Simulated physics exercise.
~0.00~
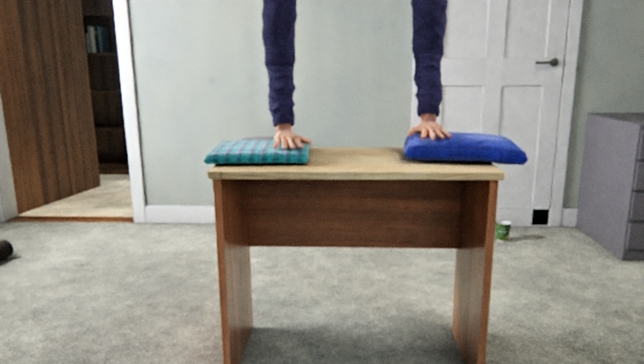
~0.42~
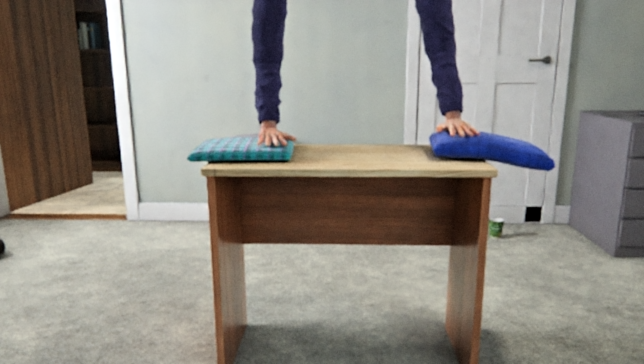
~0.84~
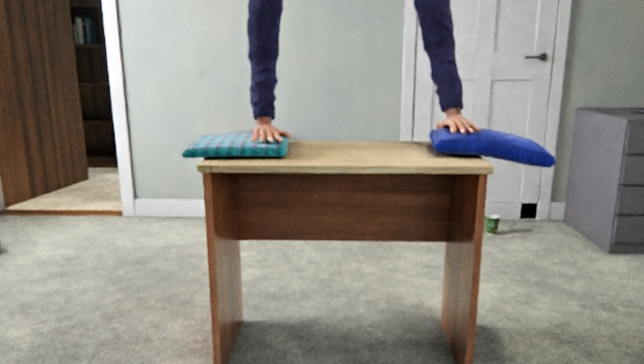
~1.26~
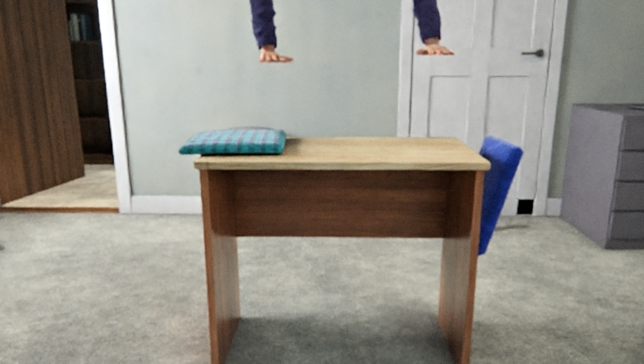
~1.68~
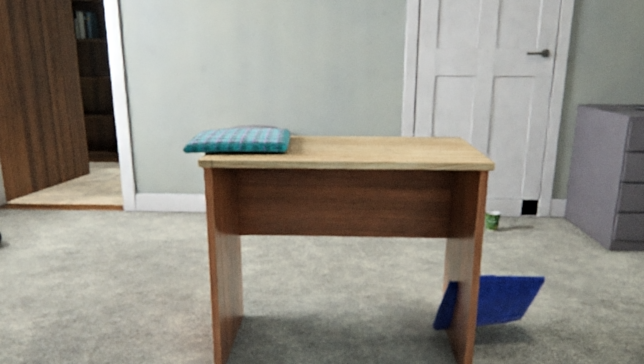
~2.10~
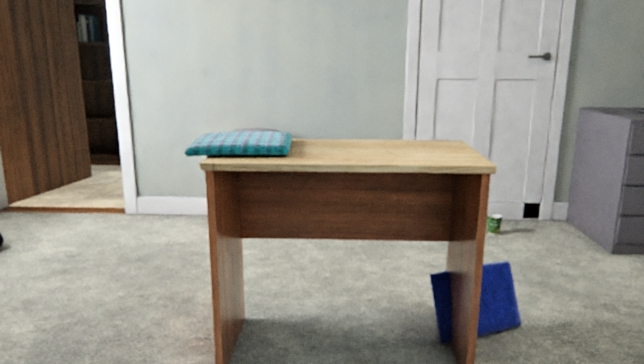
Two hands slide two cushions outward and lift away, and the blue one falls.
